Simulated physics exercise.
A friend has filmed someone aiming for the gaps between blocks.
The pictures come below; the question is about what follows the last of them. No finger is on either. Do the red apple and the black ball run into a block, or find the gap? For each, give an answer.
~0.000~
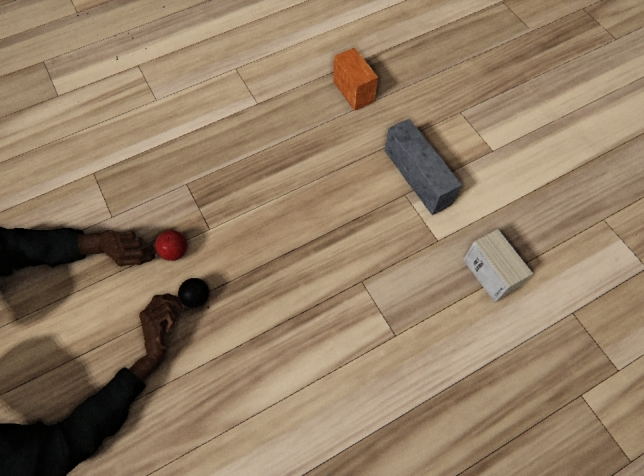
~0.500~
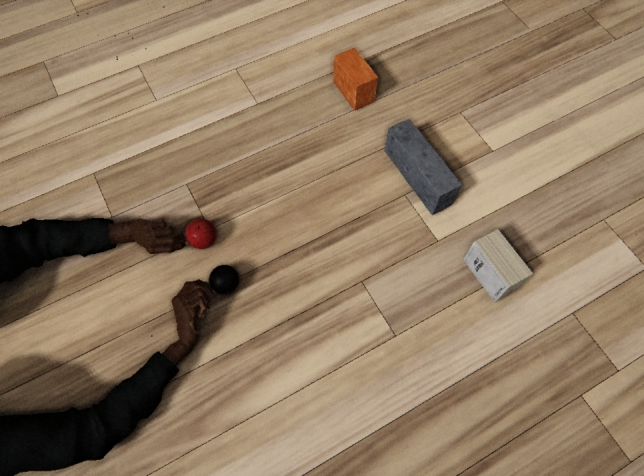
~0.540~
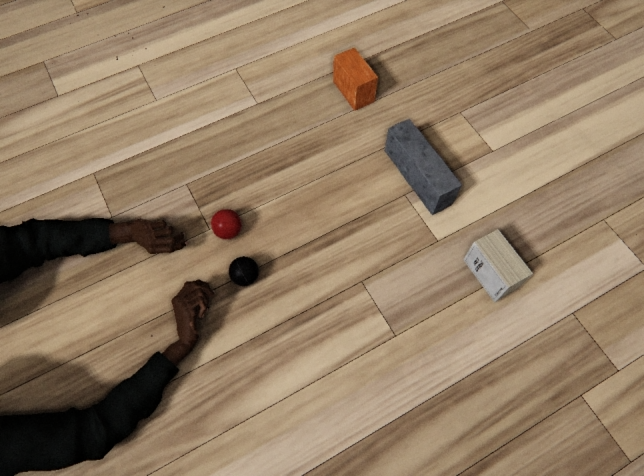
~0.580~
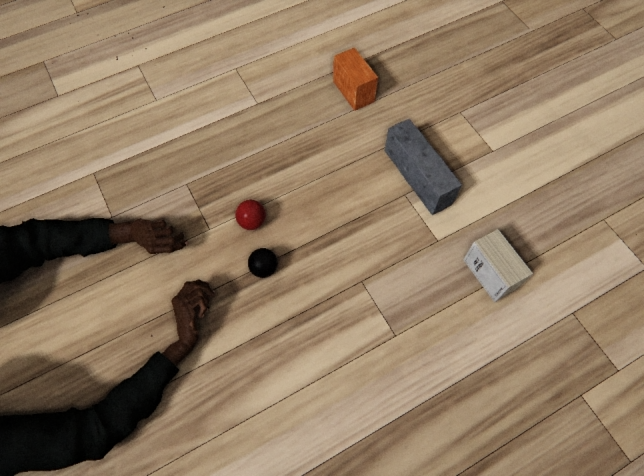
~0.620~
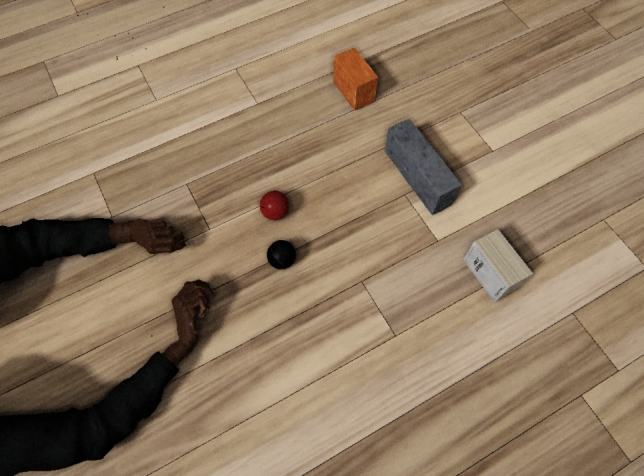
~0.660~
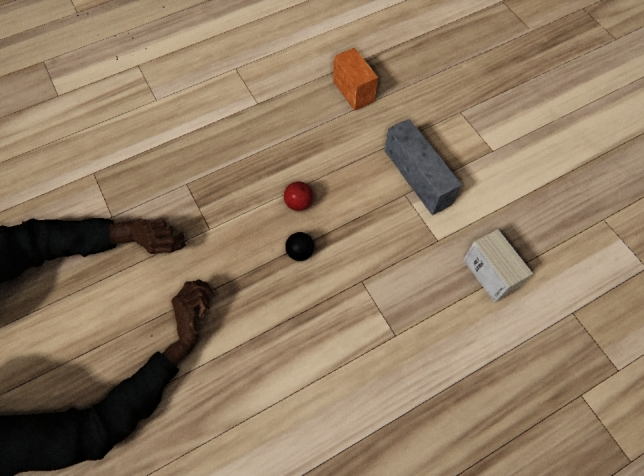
Here it is: The red apple runs into a block, the black ball runs into a block.
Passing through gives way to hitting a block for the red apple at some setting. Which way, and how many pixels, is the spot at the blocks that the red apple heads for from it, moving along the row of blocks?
Some 28 pixels, up.
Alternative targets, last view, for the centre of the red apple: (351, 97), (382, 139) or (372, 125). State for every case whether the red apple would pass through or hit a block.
Taking the aims in order, it is held back by a block; is held back by a block; goes between the blocks.
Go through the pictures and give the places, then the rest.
The first frame shows red apple (172, 246) under the hand; black ball (194, 293) under the hand; grey brick (421, 167).
The second frame shows red apple (201, 234); black ball (224, 280).
The third frame shows red apple (226, 224); black ball (244, 271).
The fourth frame shows red apple (251, 215); black ball (263, 263).
The fifth frame shows red apple (275, 205); black ball (281, 255).
The sixth frame shows red apple (298, 197); black ball (300, 247); white book (496, 266).
Around 1.08 s, red apple coming back near (362, 183); black ball coming back near (400, 206).
Finally (2.3 s), the red apple bounces off; the black ball bounces off, near (377, 231).
